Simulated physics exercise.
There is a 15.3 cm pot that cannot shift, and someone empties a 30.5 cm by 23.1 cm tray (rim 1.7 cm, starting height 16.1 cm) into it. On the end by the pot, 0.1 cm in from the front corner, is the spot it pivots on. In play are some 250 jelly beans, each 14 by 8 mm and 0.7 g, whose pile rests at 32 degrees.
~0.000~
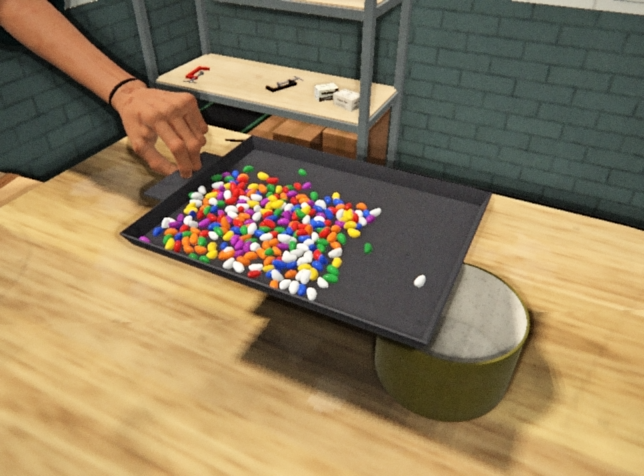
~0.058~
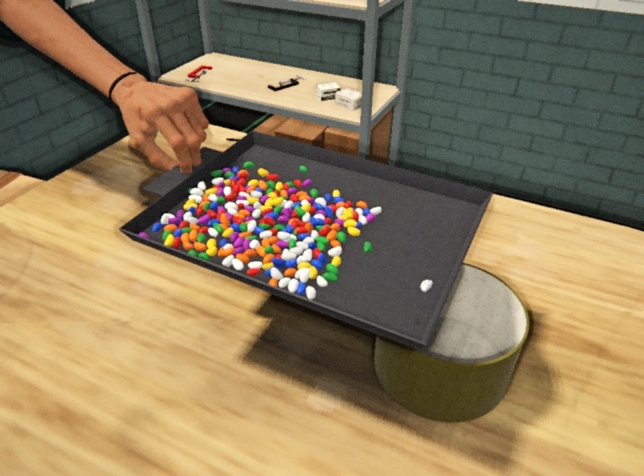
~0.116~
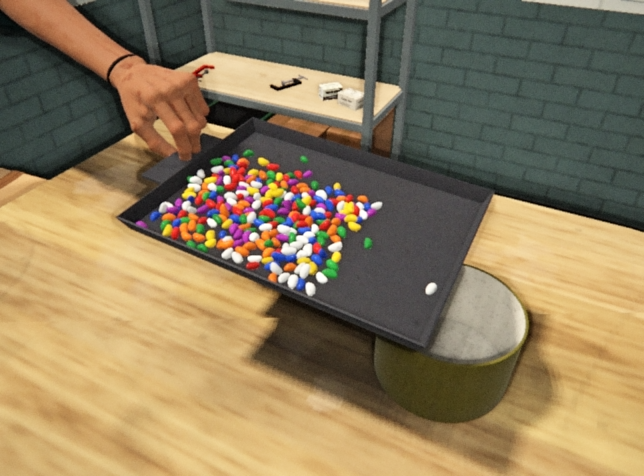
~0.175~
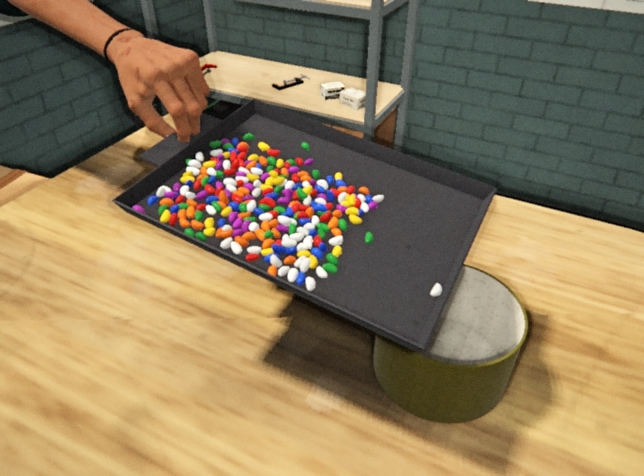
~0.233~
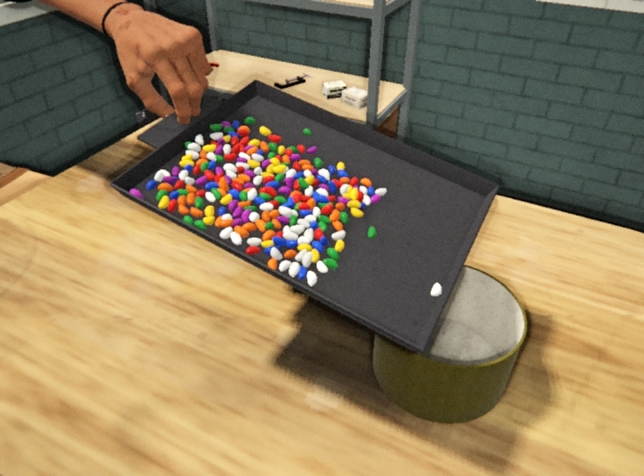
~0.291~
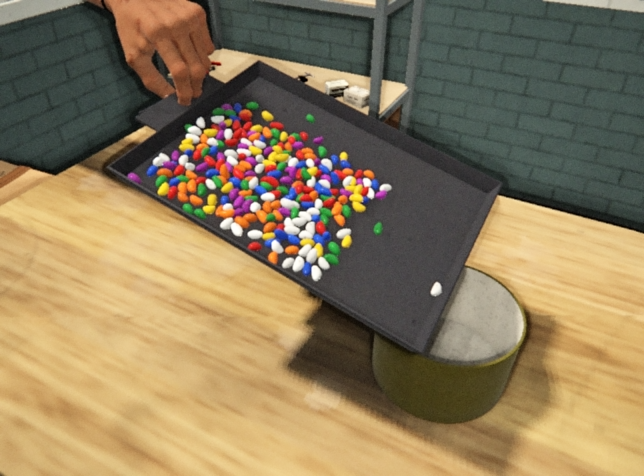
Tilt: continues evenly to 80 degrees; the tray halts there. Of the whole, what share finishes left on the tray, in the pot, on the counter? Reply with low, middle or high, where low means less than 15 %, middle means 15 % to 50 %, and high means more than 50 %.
My answer: Tray - low; pot - low; counter - high.
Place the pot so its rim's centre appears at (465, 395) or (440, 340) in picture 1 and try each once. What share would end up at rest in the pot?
Some 90 and 20 per cent.
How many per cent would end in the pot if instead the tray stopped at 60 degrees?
It would land at about 5 percent.
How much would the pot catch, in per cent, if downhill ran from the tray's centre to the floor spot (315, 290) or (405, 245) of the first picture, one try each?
Roughly 0 per cent on the first try and 45 per cent on the second.
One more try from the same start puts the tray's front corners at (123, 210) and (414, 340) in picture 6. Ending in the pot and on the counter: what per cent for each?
Pot 0 % / counter 100 %.
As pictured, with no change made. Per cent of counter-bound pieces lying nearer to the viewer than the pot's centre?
Share: Roughly 100 %.
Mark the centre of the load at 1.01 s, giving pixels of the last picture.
Load centre est.: (487, 449) px.
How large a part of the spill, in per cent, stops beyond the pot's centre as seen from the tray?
I'd put it at close to 90 per cent.
Then, at 0.72 s, tilt 47 degrees; the tray holds 100 %, the pot 0 %.
After 1.01 s, tilt 67 degrees; the tray holds 20 %, the pot 0 %.
After 1.40 s, tilt 80 degrees; the tray holds 0 %, the pot 5 %.
By 2.6 s all is still; tray 0 %, pot 5 %, counter 95 %.
